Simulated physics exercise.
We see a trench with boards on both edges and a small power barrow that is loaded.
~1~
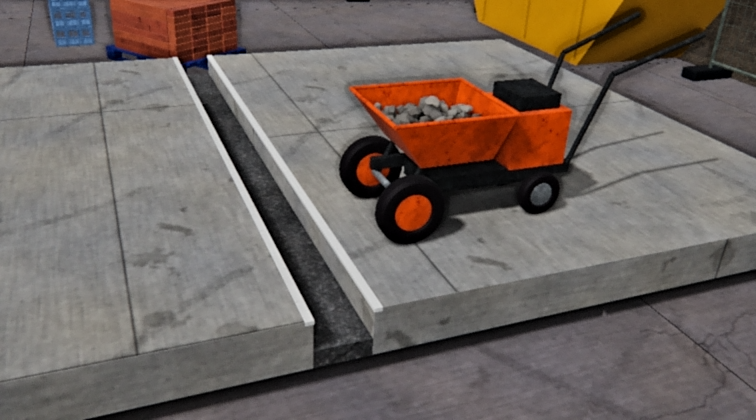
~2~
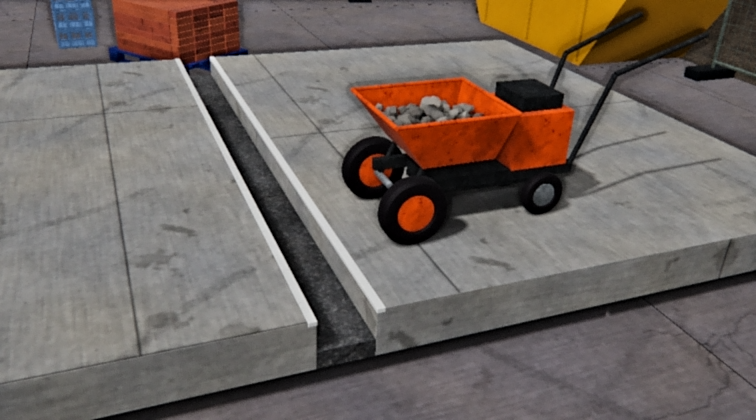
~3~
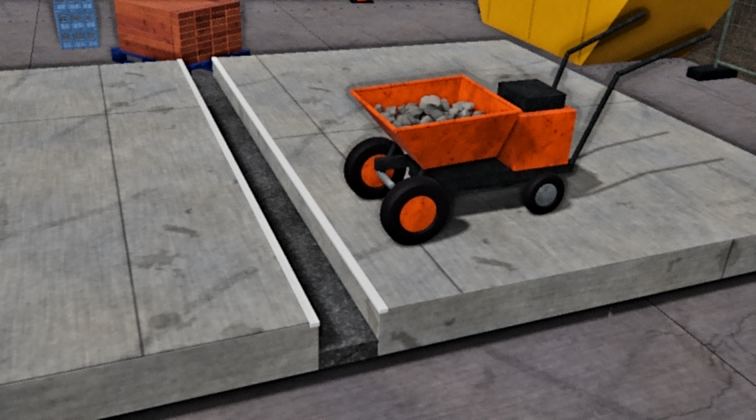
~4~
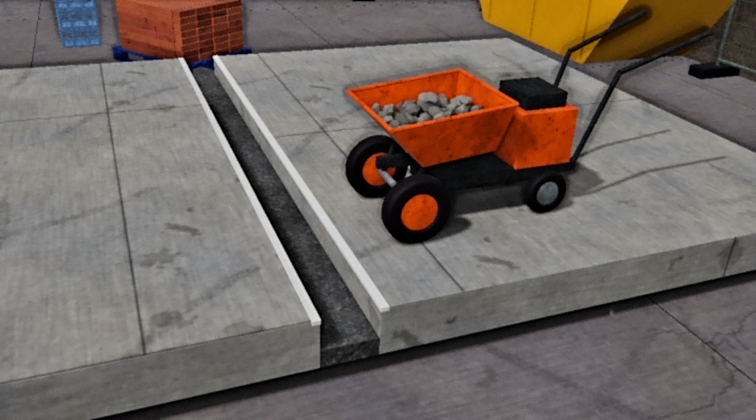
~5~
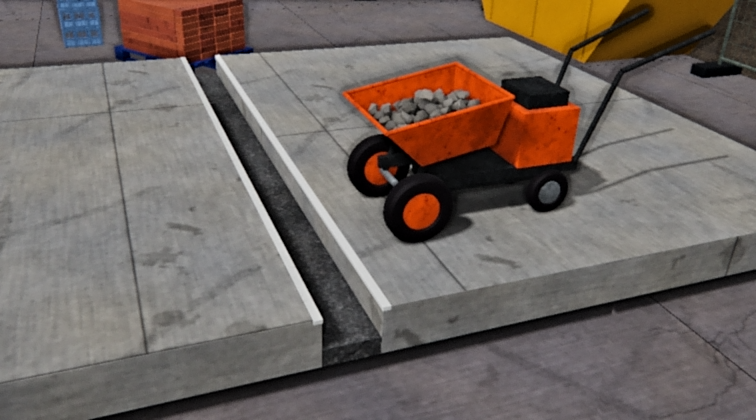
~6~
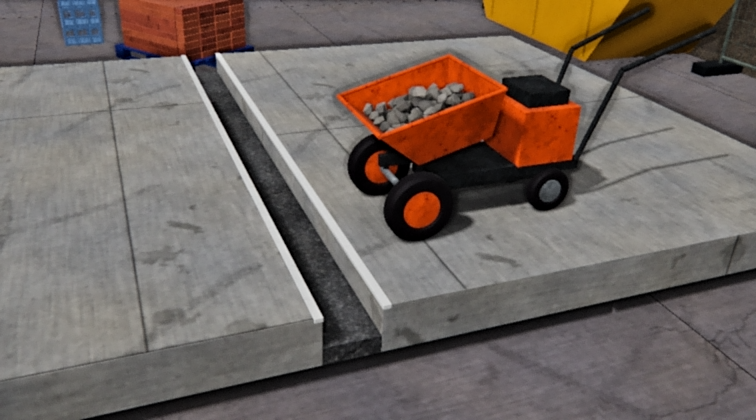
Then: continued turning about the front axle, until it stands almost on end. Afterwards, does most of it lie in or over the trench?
Yes - the load will chiefly settle in the trench.
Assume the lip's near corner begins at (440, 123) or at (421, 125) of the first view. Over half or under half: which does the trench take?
To start, the greater share; after that, the greater share.
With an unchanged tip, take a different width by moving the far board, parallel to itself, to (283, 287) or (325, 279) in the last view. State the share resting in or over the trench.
100 %, then 40 %.
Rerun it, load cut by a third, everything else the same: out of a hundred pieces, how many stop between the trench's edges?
Estimated share: Near 90 in a hundred.
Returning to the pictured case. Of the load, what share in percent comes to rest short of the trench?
That share comes out near 0 in a hundred.
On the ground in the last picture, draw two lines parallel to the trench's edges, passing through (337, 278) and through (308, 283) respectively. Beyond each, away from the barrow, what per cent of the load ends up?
I reckon some 80 per cent and some 20 per cent.
Soon after the last picture, skip tipped steeply; all in the skip.
A little later, skip tipped right over; most in the skip; a small part in or heaped over the trench; a stray few beyond it; a stray few falling.
Later still, skip tipped right over; most in or heaped over the trench; about a quarter beyond it.
At rest, skip tipped right over; most in or heaped over the trench; about a quarter beyond it.
